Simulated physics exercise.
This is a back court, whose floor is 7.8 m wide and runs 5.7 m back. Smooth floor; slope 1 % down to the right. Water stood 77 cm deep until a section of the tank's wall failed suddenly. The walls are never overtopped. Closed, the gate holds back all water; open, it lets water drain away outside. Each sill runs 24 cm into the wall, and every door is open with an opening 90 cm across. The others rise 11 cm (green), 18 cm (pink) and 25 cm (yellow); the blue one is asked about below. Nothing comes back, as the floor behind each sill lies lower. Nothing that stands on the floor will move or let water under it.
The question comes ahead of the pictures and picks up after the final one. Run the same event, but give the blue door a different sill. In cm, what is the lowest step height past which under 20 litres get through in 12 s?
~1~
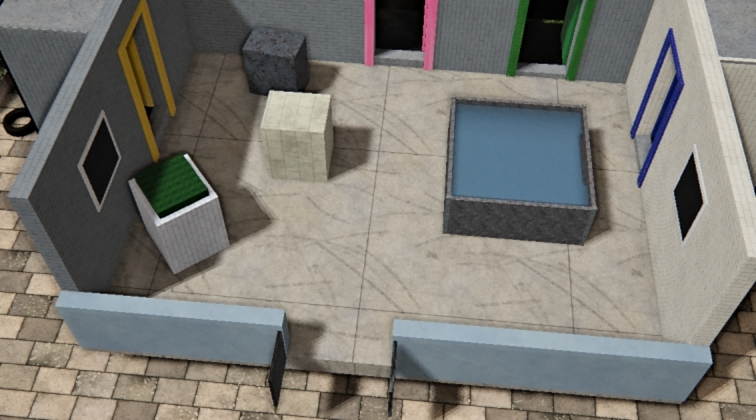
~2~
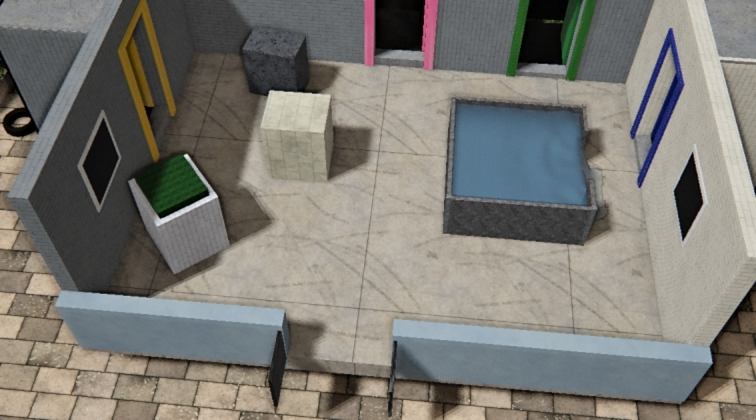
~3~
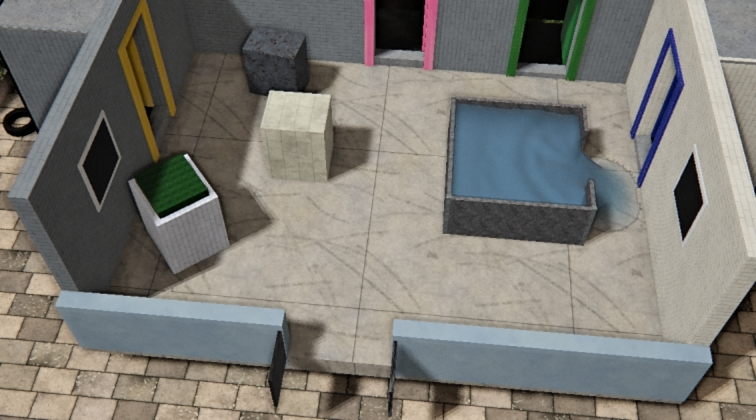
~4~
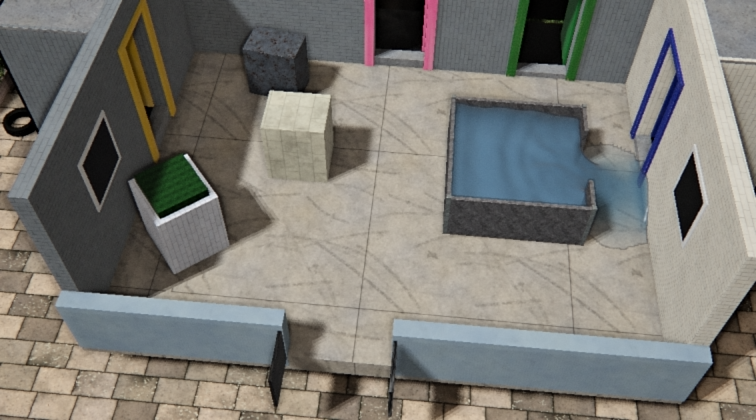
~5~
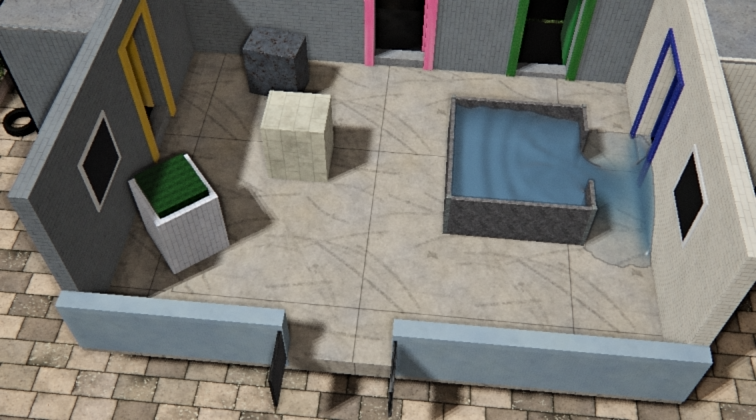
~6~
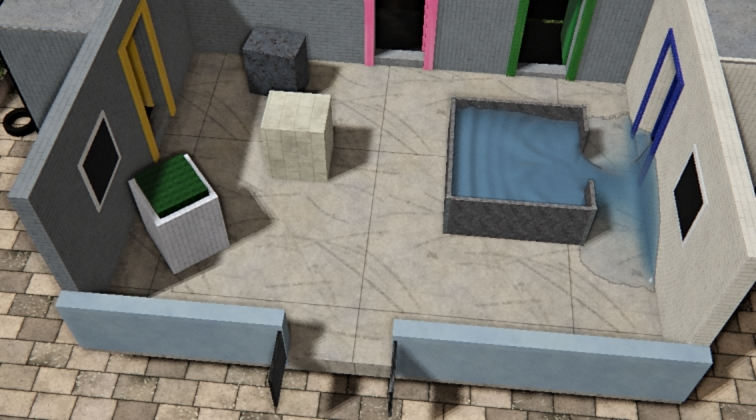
Close to 40 cm is just enough.
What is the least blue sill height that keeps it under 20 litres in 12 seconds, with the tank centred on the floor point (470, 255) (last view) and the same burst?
At least roughly 8.0 cm high.
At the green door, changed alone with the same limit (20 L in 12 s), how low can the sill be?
Green: 10.5 cm.
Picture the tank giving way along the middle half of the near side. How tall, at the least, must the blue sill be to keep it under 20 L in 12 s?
In that case about 6.5 cm.
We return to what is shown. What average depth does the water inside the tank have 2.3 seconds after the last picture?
Some 36 cm.
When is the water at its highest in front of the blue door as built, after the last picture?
Peak time: About 0.6 s.
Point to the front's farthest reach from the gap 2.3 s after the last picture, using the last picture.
Front tip: Approx. (305, 341) px.
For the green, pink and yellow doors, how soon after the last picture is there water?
Green 0.9 s, pink 2.0 s, yellow 5.0 s.
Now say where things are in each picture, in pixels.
Still water, 77 cm deep, in the tank at (519, 153); the blue door at (654, 116) is dry, in the first frame.
Water pours out at (579, 178) and has run 0.4 m, to (603, 209); about 12 cm deep outside, 77 cm at the back, in the second frame.
Water pours out at (579, 180) and has run 0.9 m, to (633, 209); about 13 cm deep outside, 77 cm at the back, in the third frame.
Water pours out at (579, 180) and has run 1.1 m, to (646, 167); about 14 cm deep outside, 76 cm at the back, in the fourth frame.
The gap is at (579, 180), the front 1.3 m out at (641, 140); the back of the tank holds 68 cm, in the fifth frame.
Water pours out at (579, 180) and has run 1.6 m, to (628, 117); about 10 cm deep outside, 64 cm at the back; water is at the blue door at (654, 116), in the sixth frame.
Then, 0.7 s after the last picture water covers 15 % of the floor, deepest (57 cm) near (640, 198); 34 cm at the blue door, 93 litres in over its 13 cm sill.
Then, 2.3 s after the last picture water covers 40 % of the floor, deepest (35 cm) near (628, 197); 23 cm at the blue door, 244 litres in over its 13 cm sill.
Then, 11.3 s after the last picture water covers 100 % of the floor, deepest (10 cm) near (665, 375); 7 cm at the blue door, 336 litres in over its 13 cm sill.
At the blue door as built, the water peaked near 34 cm, 0.7 s after the last picture.
Run again over the same 12 s with other heights there, 35 litres in over 35.5 cm, 4 litres over 48 cm. The limit of 20 litres is kept from about 40 cm up.
